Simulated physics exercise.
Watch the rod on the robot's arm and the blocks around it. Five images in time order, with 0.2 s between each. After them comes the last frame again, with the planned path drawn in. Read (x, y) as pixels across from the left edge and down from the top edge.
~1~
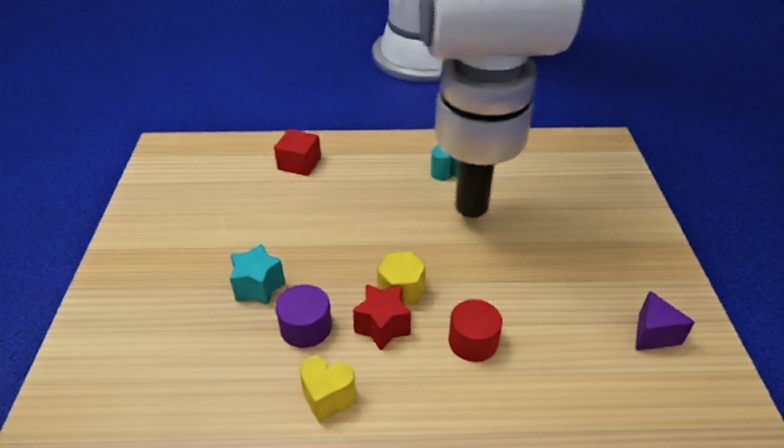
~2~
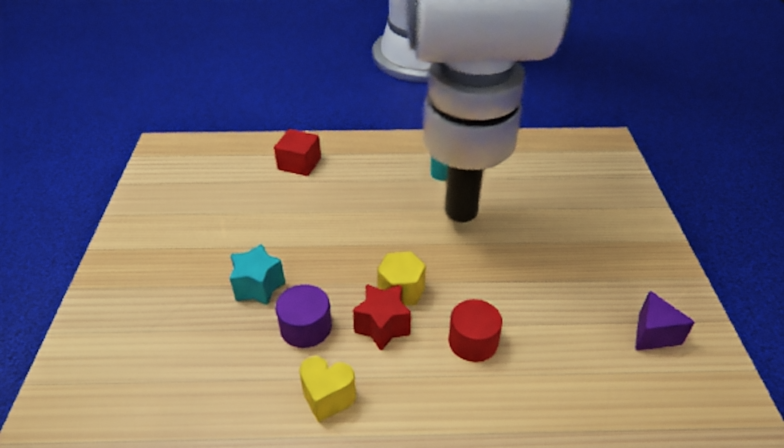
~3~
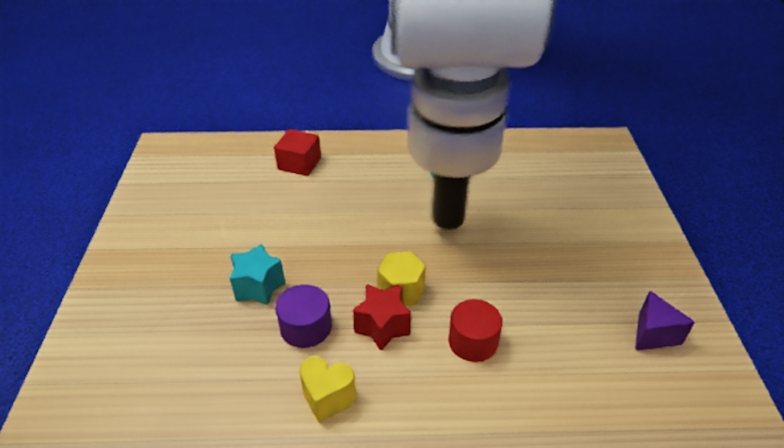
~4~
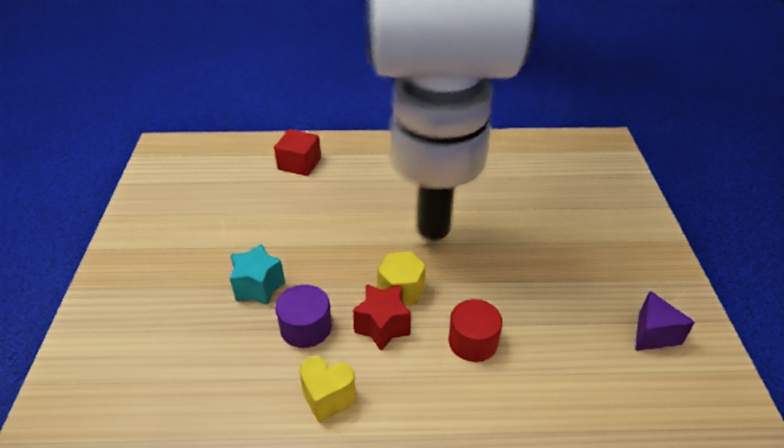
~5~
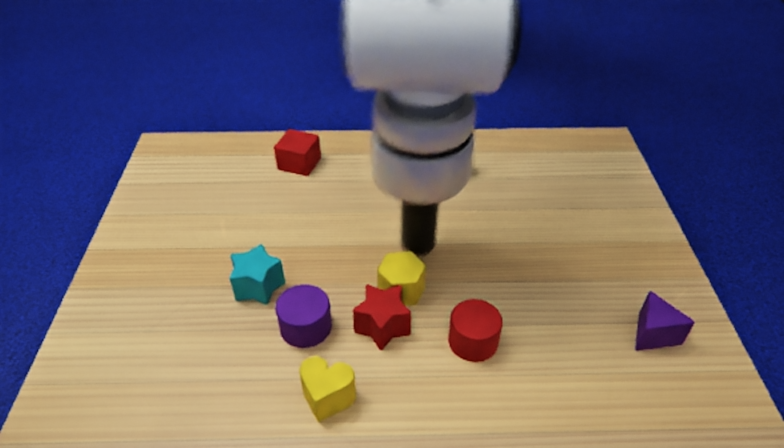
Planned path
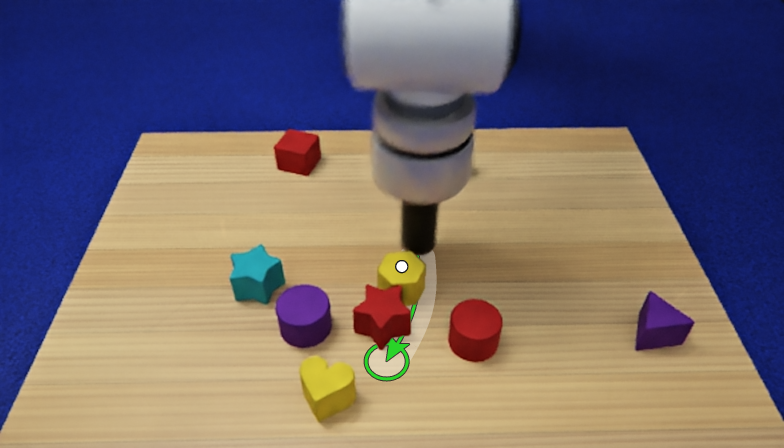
On a wooden board, a robot arm moves its black rod toward the still yellow hexagon.
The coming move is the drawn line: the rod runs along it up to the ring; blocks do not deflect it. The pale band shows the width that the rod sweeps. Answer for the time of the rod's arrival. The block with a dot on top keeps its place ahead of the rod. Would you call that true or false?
This is true.
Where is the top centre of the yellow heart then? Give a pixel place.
Somewhere near (266, 416).
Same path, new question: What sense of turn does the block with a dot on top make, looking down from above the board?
With the clock.
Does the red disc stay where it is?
Yes, that is what happens.
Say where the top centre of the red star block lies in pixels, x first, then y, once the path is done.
Answer: (300, 379).
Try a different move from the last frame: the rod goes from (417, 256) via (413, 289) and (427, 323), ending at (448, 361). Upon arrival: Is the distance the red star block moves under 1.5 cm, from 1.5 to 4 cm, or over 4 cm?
It slides well over 4 cm.
Drawn move, from (417, 256) via (418, 289) and (408, 325), ending at (387, 361); the dot is on the yellow hexagon.
On the path given first. One third of the way, rod at (418, 278); red star block at (370, 327), turned 25° clockwise; yellow hexagon at (393, 295), turned 20° clockwise.
Two thirds of the way, rod at (408, 313); yellow heart at (311, 388); red star block at (339, 355), turned 40° clockwise; yellow hexagon at (375, 327), turned 35° clockwise.
At the end, rod at (387, 349); yellow heart at (266, 416), turned 15° anticlockwise; red star block at (300, 379), turned 60° clockwise; yellow hexagon at (347, 361), turned 55° clockwise; red disc still.
